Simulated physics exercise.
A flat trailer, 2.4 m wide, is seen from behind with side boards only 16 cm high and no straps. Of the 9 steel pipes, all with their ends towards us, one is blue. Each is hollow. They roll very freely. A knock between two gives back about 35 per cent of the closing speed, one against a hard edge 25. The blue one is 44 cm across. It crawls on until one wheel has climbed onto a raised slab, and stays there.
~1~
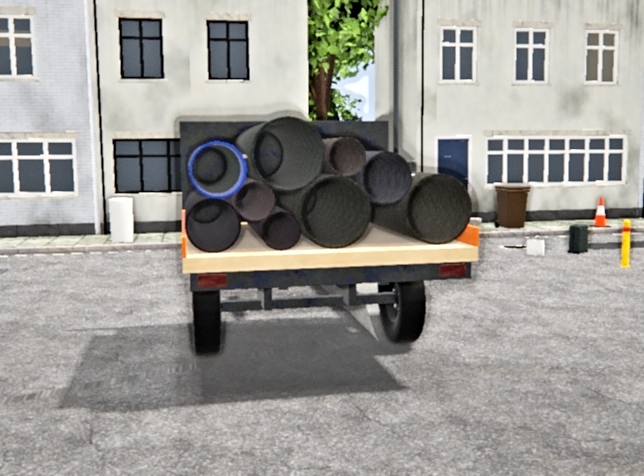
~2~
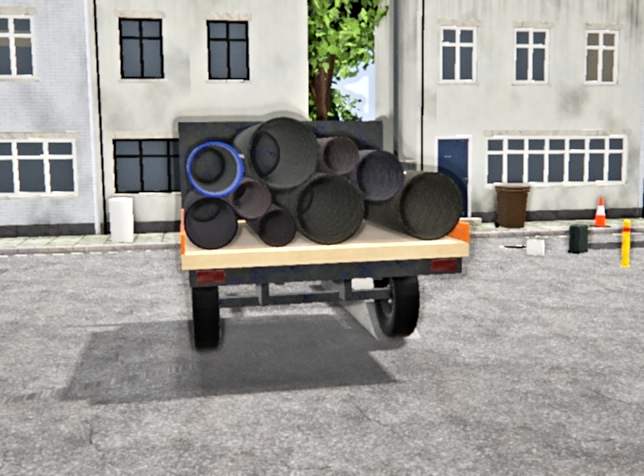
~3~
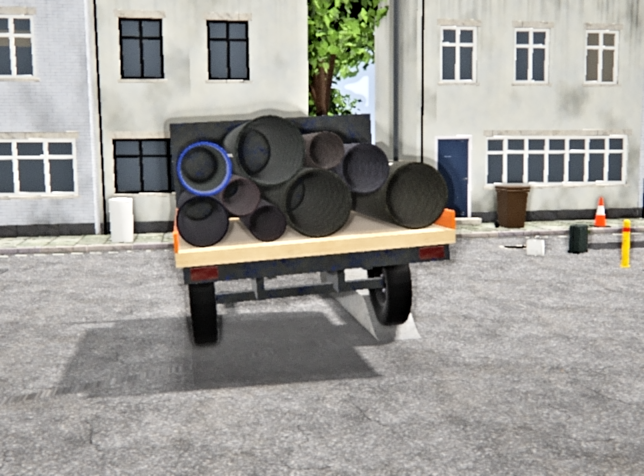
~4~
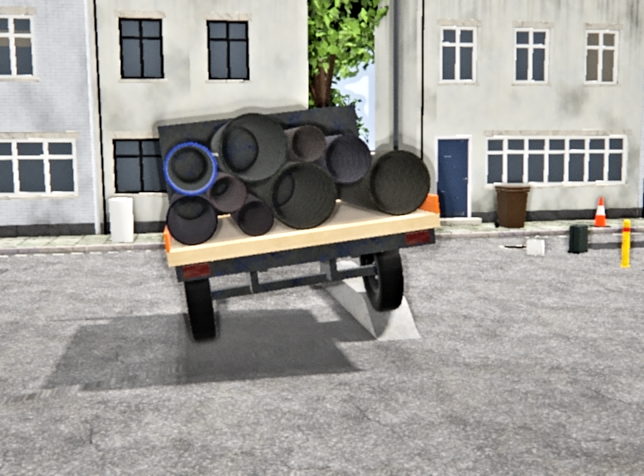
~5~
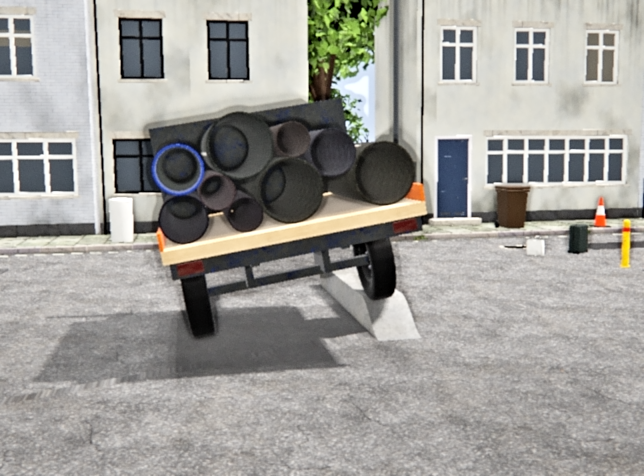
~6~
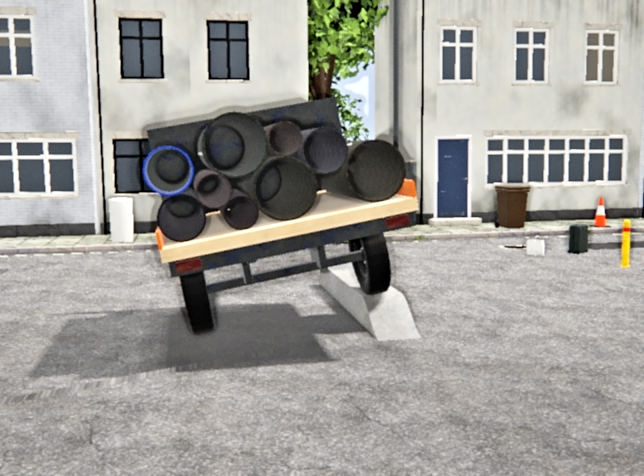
On a paved street in front of pale houses, a flat trailer stacked with dark pipes and one blue-rimmed one shifted a little left as its right wheel rode up a ramp, tilting the deck down leftward.
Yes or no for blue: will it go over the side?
Blue goes over the edge.
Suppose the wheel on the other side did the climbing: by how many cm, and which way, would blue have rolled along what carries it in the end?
Some 0 cm rightwards.
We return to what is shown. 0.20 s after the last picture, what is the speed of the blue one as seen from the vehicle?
Near 1.0 m/s.
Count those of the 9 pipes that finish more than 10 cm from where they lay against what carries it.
In all, 1.
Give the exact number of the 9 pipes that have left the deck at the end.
The count is 1.
Then, 0.2 s past the sixth picture, blue is up on others, 10 cm from the left edge, rolling left; 0 gone from the deck.
Then, 0.3 s past the sixth picture, blue is dropping off the left side; 1 gone from the deck.
Then, 0.5 s past the sixth picture, blue is dropping off the left side; 1 gone from the deck.
Finally (4.0 s after the last picture), blue is on the ground to the left; 1 gone from the deck.
